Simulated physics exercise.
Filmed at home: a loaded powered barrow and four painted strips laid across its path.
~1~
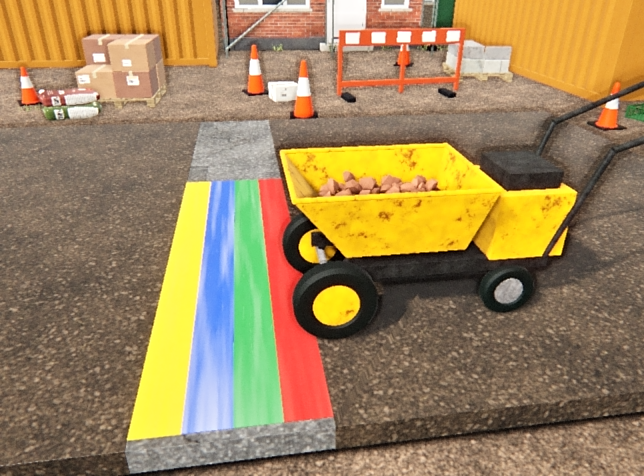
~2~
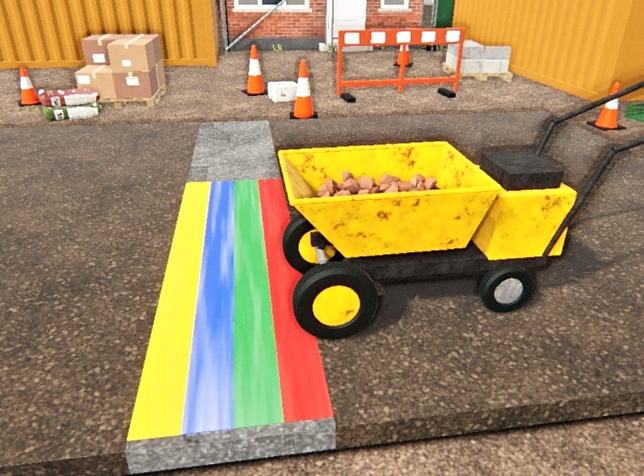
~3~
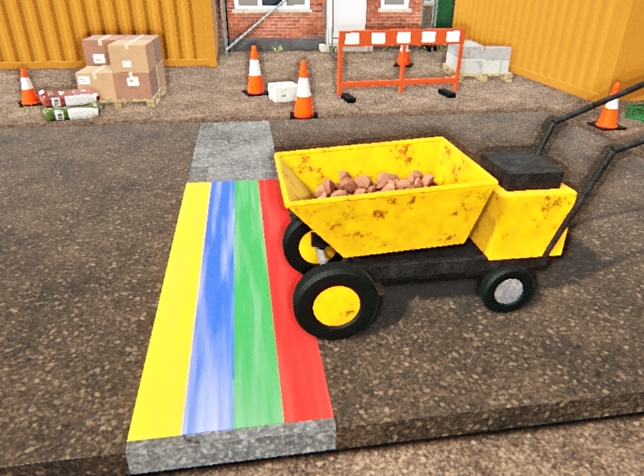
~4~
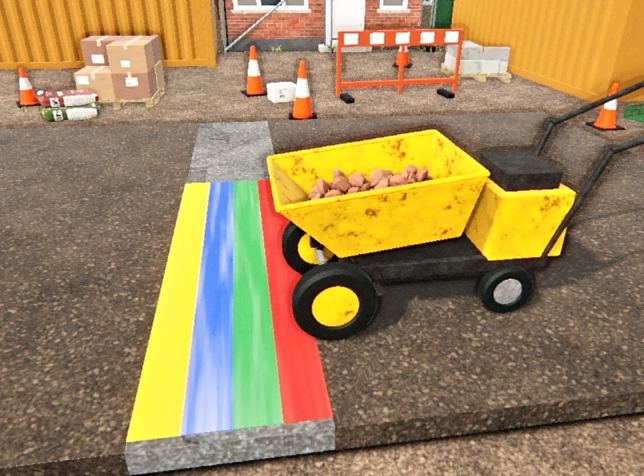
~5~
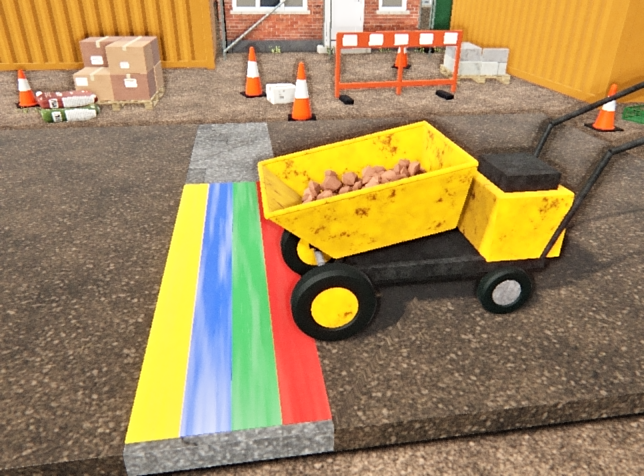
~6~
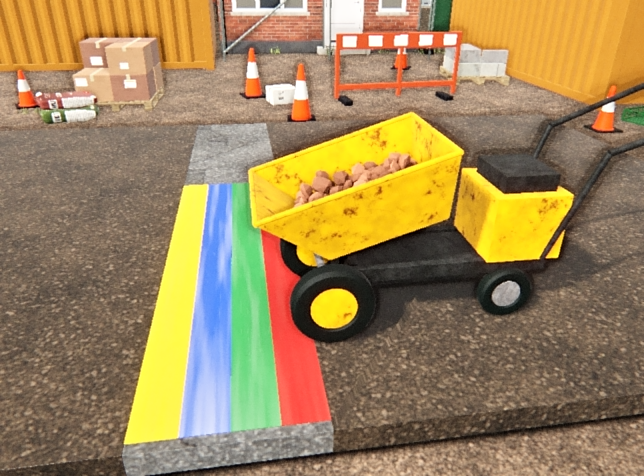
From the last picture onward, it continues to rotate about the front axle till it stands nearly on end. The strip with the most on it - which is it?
That is the yellow strip.
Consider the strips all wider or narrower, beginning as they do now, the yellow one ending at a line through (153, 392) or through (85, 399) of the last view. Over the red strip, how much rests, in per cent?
Respectively 0 and 0 percent.
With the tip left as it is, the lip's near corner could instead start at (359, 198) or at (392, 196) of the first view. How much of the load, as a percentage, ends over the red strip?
I'd put it at around 0 percent the first time and 20 percent the second.
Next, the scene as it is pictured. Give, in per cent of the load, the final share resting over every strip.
Red strip about 0 per cent, green strip about 0 per cent, blue strip about 20 per cent, yellow strip about 35 per cent.
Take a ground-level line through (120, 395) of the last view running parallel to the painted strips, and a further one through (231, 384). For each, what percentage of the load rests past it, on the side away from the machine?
In order: 20 per cent, then 90 per cent.
Soon, skip tipped steeply; all in the skip.
A while on, skip tipped right over; nearly all in the skip; a stray few over the blue strip; a small part over the yellow strip.
Towards the end, skip tipped right over; about a quarter in the skip; a small part over the blue strip; about a third over the yellow strip; about a quarter off the paint.
Finally, skip tipped right over; a small part in the skip; none over the red strip; none over the green strip; about a quarter over the blue strip; about a third over the yellow strip; about a third off the paint.
